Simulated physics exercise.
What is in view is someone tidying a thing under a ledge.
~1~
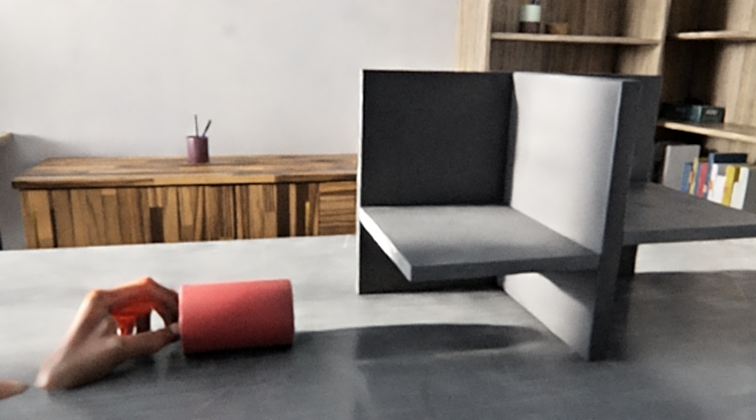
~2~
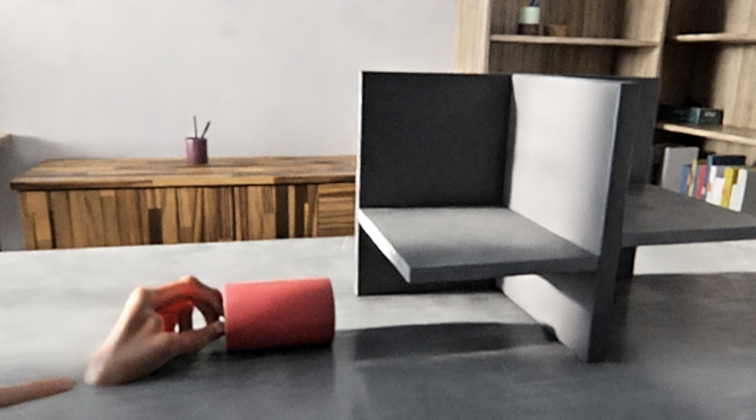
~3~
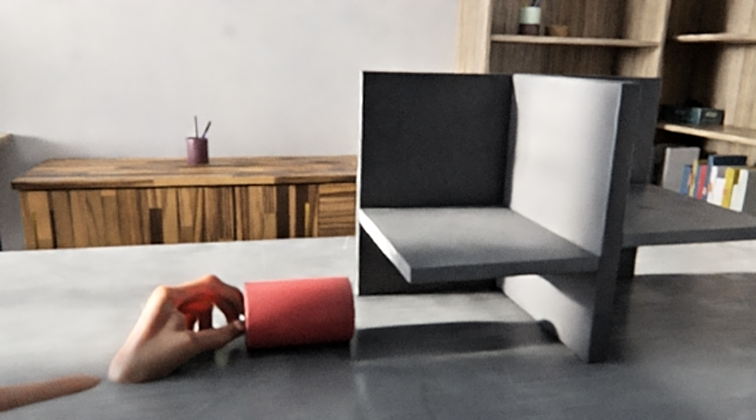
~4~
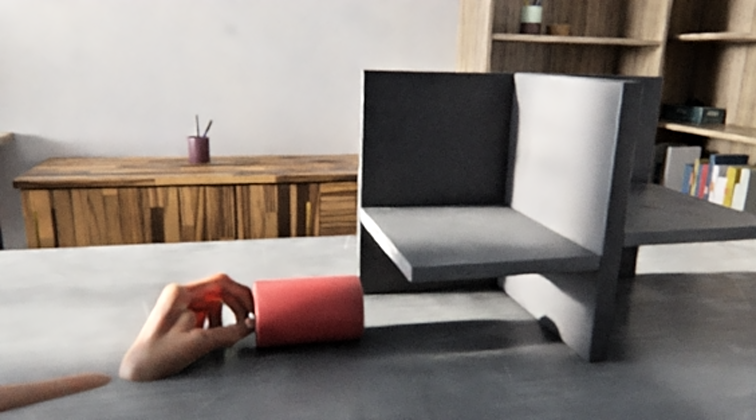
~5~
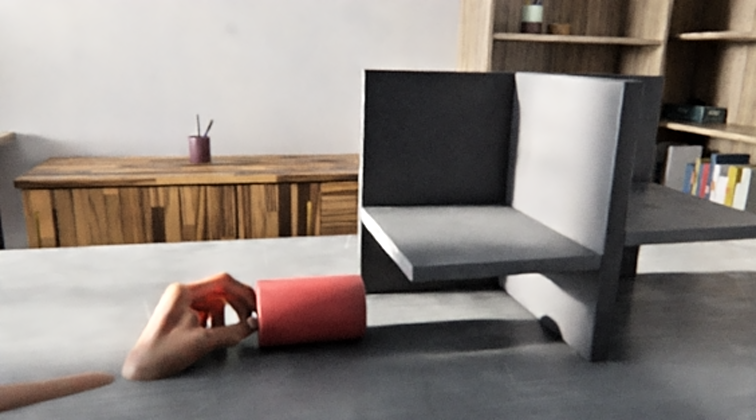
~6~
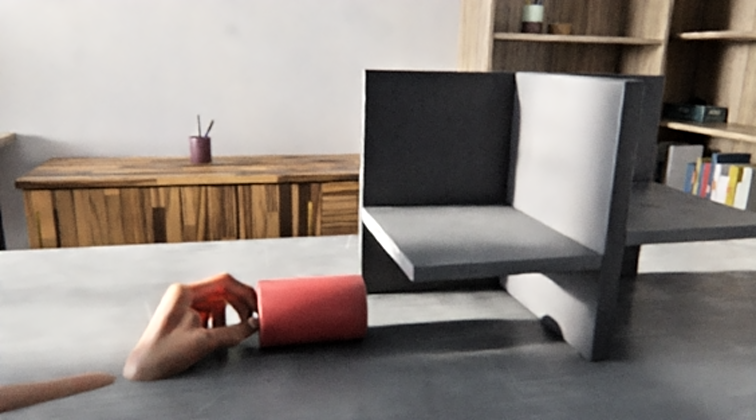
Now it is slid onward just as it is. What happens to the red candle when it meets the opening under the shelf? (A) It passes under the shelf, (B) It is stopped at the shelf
It passes under the shelf.
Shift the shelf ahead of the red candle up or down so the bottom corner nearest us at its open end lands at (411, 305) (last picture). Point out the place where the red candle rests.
Near (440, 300).
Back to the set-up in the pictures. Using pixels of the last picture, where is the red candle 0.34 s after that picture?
Estimated centre: (349, 307).
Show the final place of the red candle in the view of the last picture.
Its middle settles around (436, 301) in the last picture.
Then, 0.34 s later than the last frame, red candle sliding up to the opening near (349, 307).
Then, 0.60 s later than the last frame, red candle part of the way in near (402, 303).
When it is over, the red candle clears the shelf, near (436, 301).
